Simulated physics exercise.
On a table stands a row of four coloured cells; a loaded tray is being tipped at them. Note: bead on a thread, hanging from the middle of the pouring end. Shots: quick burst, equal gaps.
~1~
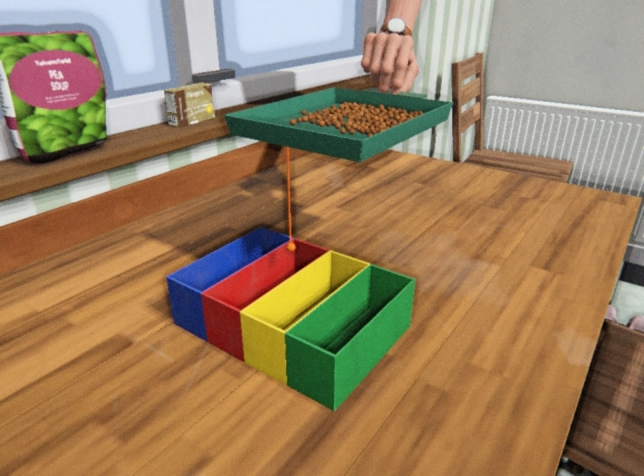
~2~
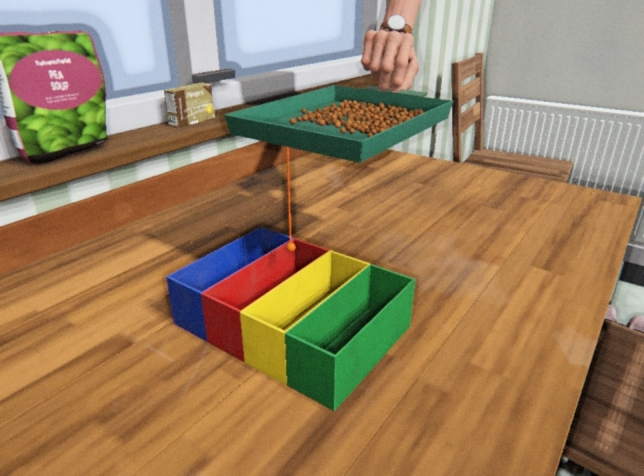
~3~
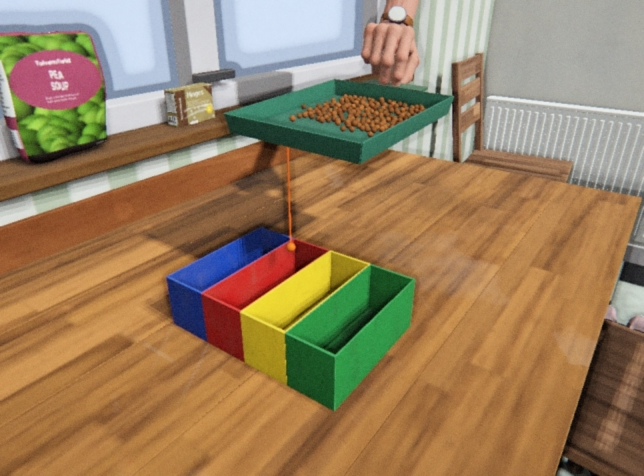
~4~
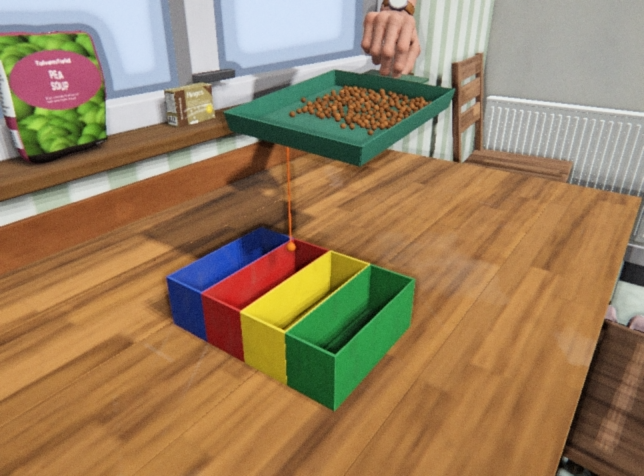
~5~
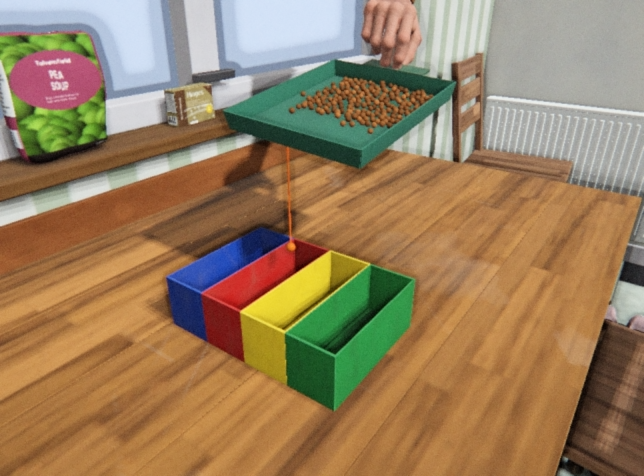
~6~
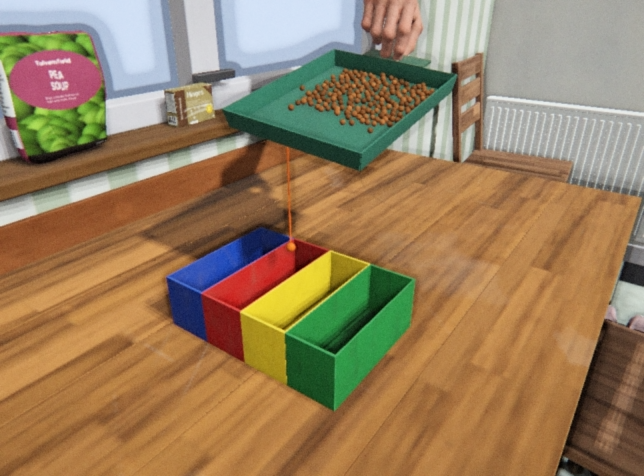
The video shows a hand behind a green tray of small brown balls above blue, red, yellow and green compartments on a wooden table, gradually tilting the tray slightly toward its front right corner while an orange bead hangs below.
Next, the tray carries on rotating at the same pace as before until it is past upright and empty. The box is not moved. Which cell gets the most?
The green cell gets the most.
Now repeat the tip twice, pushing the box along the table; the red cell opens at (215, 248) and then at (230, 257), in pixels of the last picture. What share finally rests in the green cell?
First position: Some 0 %; second position: Some 30 %.
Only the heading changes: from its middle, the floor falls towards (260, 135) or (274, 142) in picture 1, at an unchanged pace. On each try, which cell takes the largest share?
The first try: Blue. The second: That blue cell.
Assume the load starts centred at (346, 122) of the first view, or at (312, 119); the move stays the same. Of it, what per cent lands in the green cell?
First case: Close to 60 %; second case: Close to 80 %.
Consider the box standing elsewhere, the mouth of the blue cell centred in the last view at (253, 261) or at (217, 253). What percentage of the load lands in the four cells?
First try: Around 100 percent; second try: Around 100 percent.
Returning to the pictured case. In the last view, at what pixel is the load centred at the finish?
Around (338, 345).
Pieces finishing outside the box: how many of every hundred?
About 0 per cent.
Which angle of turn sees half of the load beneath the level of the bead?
Roughly 105 degrees of tilt.
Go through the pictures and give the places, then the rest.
The first frame shows corners of the pouring end near (229, 115) and (361, 139), level; middle of the load near (367, 118), cereal balls; bead on its thread near (291, 247); blue cell near (187, 304); red cell near (223, 323); yellow cell near (264, 343); green cell near (310, 366).
The second frame shows corners of the pouring end near (229, 114) and (361, 140), level; middle of the load near (367, 116).
The third frame shows corners of the pouring end near (229, 113) and (361, 142), tipped barely, lowest at the right corner; middle of the load near (367, 112).
The fourth frame shows corners of the pouring end near (228, 111) and (360, 144), tipped a little, lowest at the right corner; middle of the load near (368, 107).
The fifth frame shows corners of the pouring end near (227, 110) and (360, 147), tipped a little, lowest at the right corner; middle of the load near (368, 101).
The sixth frame shows corners of the pouring end near (227, 108) and (360, 150), tipped a little, lowest at the right corner; middle of the load near (368, 96); blue cell near (187, 304); red cell near (223, 323); yellow cell near (264, 343); green cell near (310, 366).
Shortly afterwards, tray tipped steeply; all but a few on the tray; only a few in the yellow cell; only a few in the green cell; only a few falling or outside the box.
Next, tray tipped past a quarter turn; near a third on the tray; a little in the green cell; a little in the yellow cell; near a third falling or outside the box.
Some moments later, tray tipped past a quarter turn; near two thirds in the green cell; near a third in the yellow cell; only a few in the red cell; only a few falling or outside the box.
In the end, tray tipped past a quarter turn; near two thirds in the green cell; near a third in the yellow cell; only a few in the red cell; none at all in the blue cell; only a few outside the box.
